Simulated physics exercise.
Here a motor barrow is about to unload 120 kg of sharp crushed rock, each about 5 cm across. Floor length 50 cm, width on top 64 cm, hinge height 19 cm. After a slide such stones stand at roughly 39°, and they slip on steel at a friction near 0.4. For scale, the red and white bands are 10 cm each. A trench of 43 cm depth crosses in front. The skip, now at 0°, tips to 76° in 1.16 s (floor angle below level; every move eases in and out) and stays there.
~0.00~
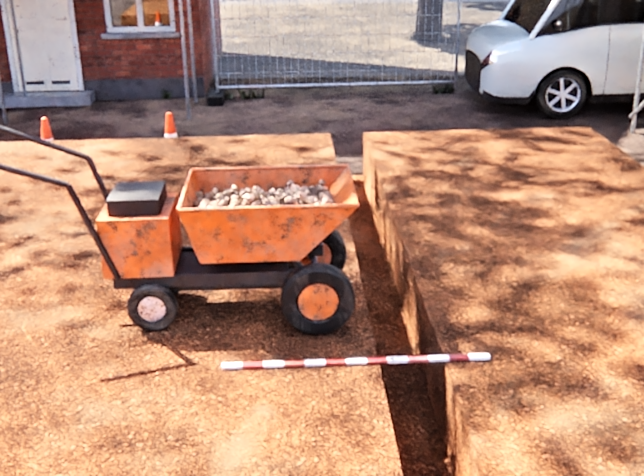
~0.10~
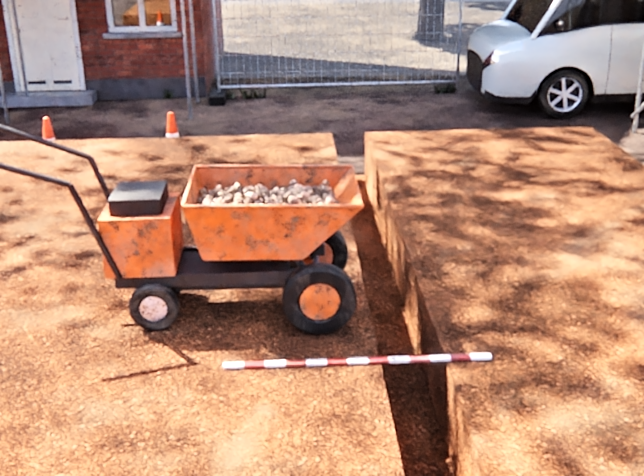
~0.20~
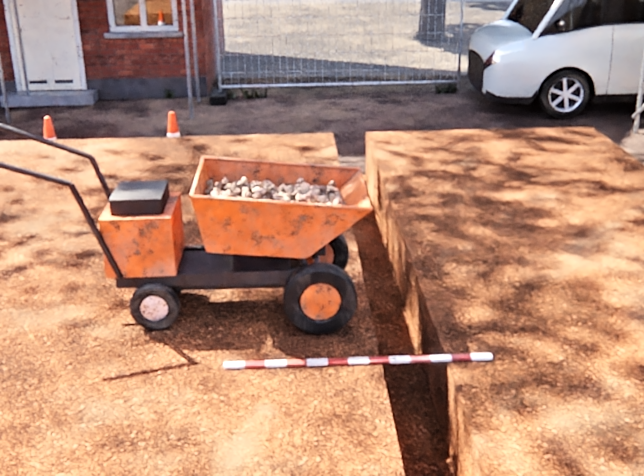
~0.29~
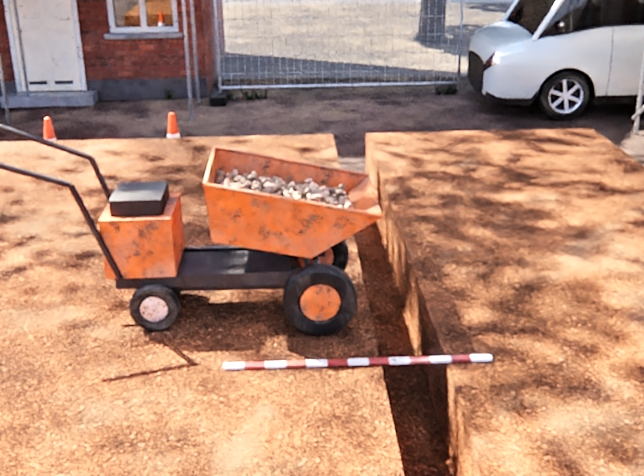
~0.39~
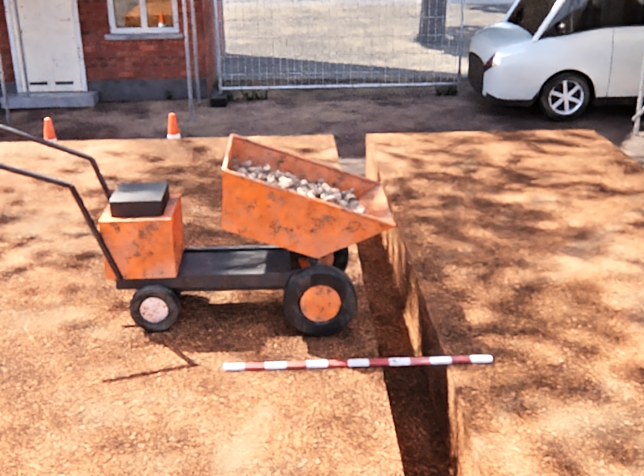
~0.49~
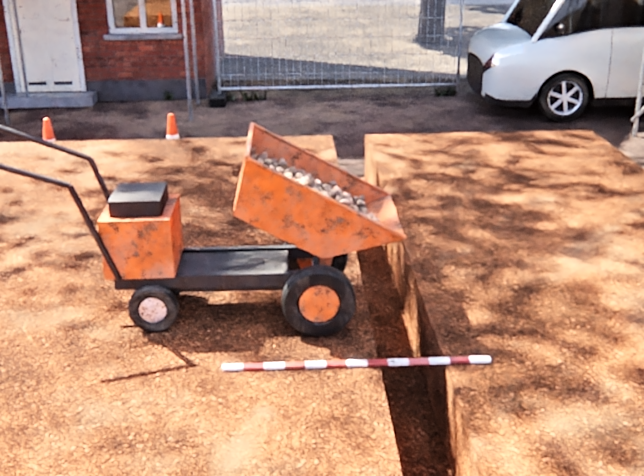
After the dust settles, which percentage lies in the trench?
Roughly 8 per cent ends in the trench.
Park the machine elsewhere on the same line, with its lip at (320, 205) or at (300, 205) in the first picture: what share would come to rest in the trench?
First some 85, then 100 per cent.
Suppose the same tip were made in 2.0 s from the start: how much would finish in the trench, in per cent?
Then about 10 per cent.
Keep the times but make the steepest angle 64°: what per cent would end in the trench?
In that case some 30 per cent.
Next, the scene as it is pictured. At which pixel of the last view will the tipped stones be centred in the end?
Near (463, 301).
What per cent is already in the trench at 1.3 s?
About 0 per cent by then.
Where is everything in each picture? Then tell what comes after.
The skip is at 0°, its lip at (359, 205); the top of the load is at (281, 192), in the first picture.
Lip at (363, 206), floor tilted 2°, highest stones at (255, 195); the stones move at 0.2 m/s on average, in the second picture.
The skip is at 6°, its lip at (372, 209); the top of the load is at (228, 189); the stones move at 0.5 m/s on average, in the third picture.
Lip at (382, 216), floor tilted 12°, highest stones at (231, 180); the stones move at 0.6 m/s on average, in the fourth picture.
Lip at (395, 226), floor tilted 20°, highest stones at (242, 169); the stones move at 0.7 m/s on average, in the fifth picture.
Lip at (405, 238), floor tilted 29°, highest stones at (255, 160); the stones move at 0.8 m/s on average, in the sixth picture.
After 0.9 s the floor is at 64°; 100 % in the skip; the foremost stones are at (418, 268).
After 1.3 s the floor is at 76°; 65 % in the skip, 1 % in the trench, 34 % past the trench; the foremost stones are at (497, 304).
After 1.6 s the floor is at 76°; 31 % in the skip, 5 % in the trench, 64 % past the trench; the foremost stones are at (572, 303).
After 3.6 s the floor is at 76°; 25 % in the skip, 8 % in the trench, 66 % past the trench; the foremost stones are at (599, 305).
